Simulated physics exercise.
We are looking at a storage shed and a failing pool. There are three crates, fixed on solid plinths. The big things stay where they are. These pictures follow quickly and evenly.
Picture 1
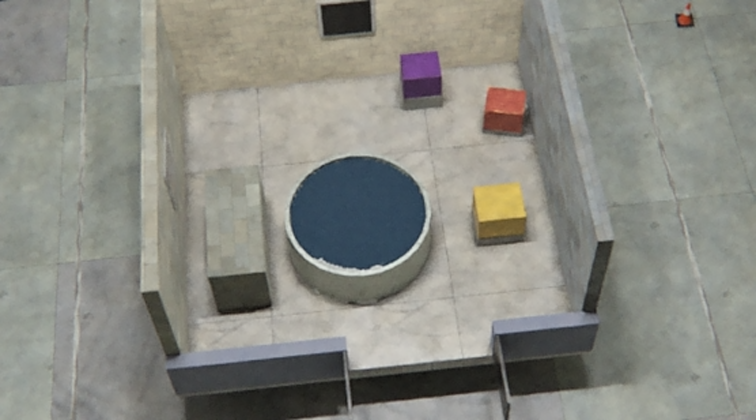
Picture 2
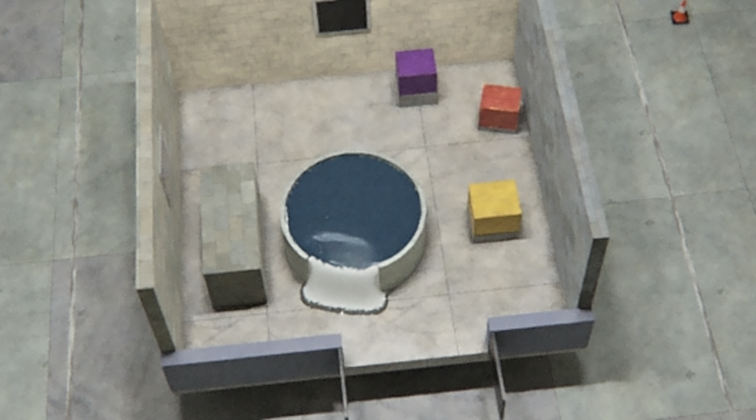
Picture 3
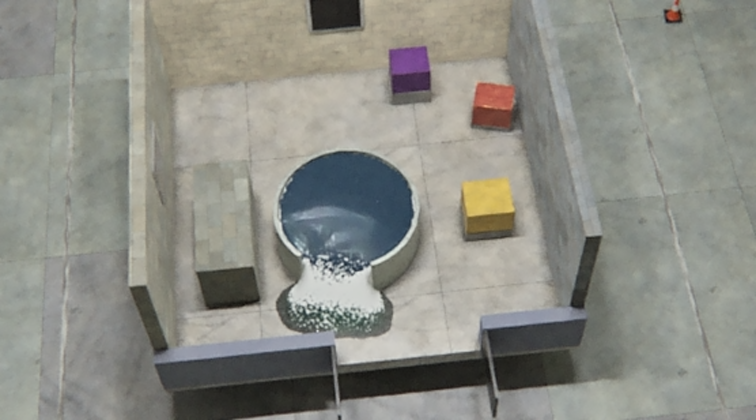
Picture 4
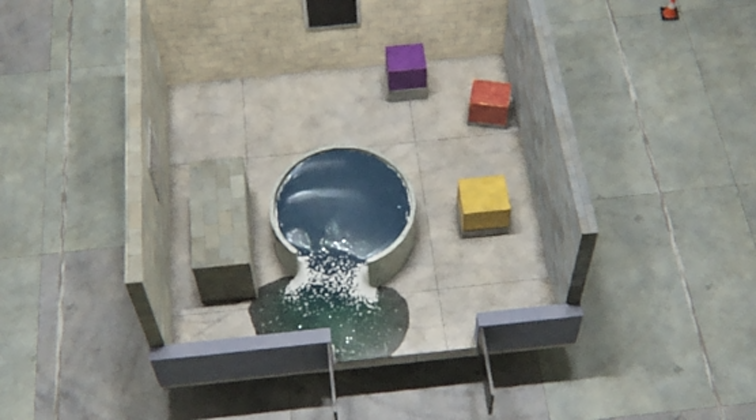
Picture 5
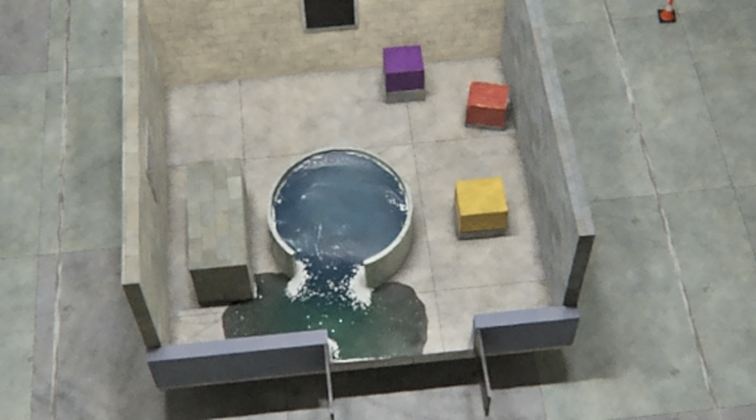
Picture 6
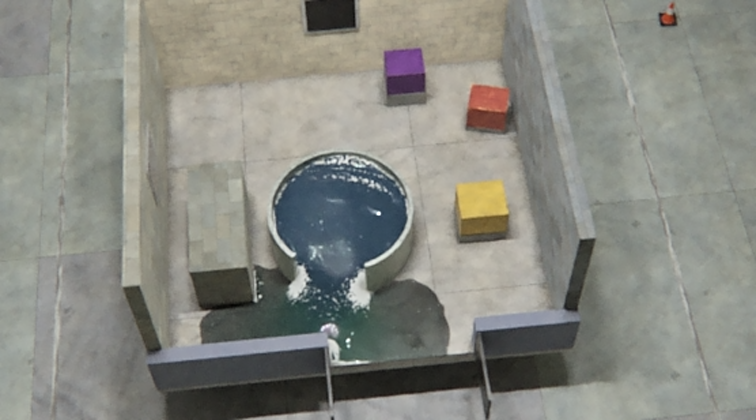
Water poured out through the front of a round pool in a walled shed, splashing white, then spread across the floor in a dark green puddle while the purple, red and yellow crates stayed put.
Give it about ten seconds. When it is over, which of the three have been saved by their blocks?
I expect the red crate to never get touched; I expect the purple crate to never get touched; I expect the yellow crate to never get touched.
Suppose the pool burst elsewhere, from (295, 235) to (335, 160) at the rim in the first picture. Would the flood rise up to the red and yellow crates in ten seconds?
Well, the red crate gets reached, and the yellow crate is never reached as well.
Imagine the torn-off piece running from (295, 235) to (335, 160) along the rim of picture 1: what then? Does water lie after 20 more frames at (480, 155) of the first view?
Pretty sure it's left alone at that location.
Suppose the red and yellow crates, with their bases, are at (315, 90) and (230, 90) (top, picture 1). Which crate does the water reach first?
That's the yellow-painted one.
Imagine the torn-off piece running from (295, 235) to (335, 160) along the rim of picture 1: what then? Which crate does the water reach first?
It's the purple-painted one.
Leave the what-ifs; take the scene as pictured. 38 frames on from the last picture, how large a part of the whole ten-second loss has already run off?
My figure: 80 percent.
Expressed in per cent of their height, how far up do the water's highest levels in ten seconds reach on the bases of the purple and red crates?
40 and 70 per cent, in that order.
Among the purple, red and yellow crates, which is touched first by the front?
I reckon it's the one in purple.
A moment on, water covers 20 % of the floor; the red crate not reached, the purple crate not reached, the yellow crate not reached.
Next, water covers 20 % of the floor; the red crate not reached, the purple crate not reached, the yellow crate not reached.
Then, water covers 30 % of the floor; the red crate not reached, the purple crate not reached, the yellow crate not reached.
Later, water covers 65 % of the floor; the red crate not reached, the purple crate water round its plinth, the yellow crate not reached.
In the end, water covers 100 % of the floor; the red crate stayed above the water, the purple crate stayed above the water, the yellow crate stayed above the water.
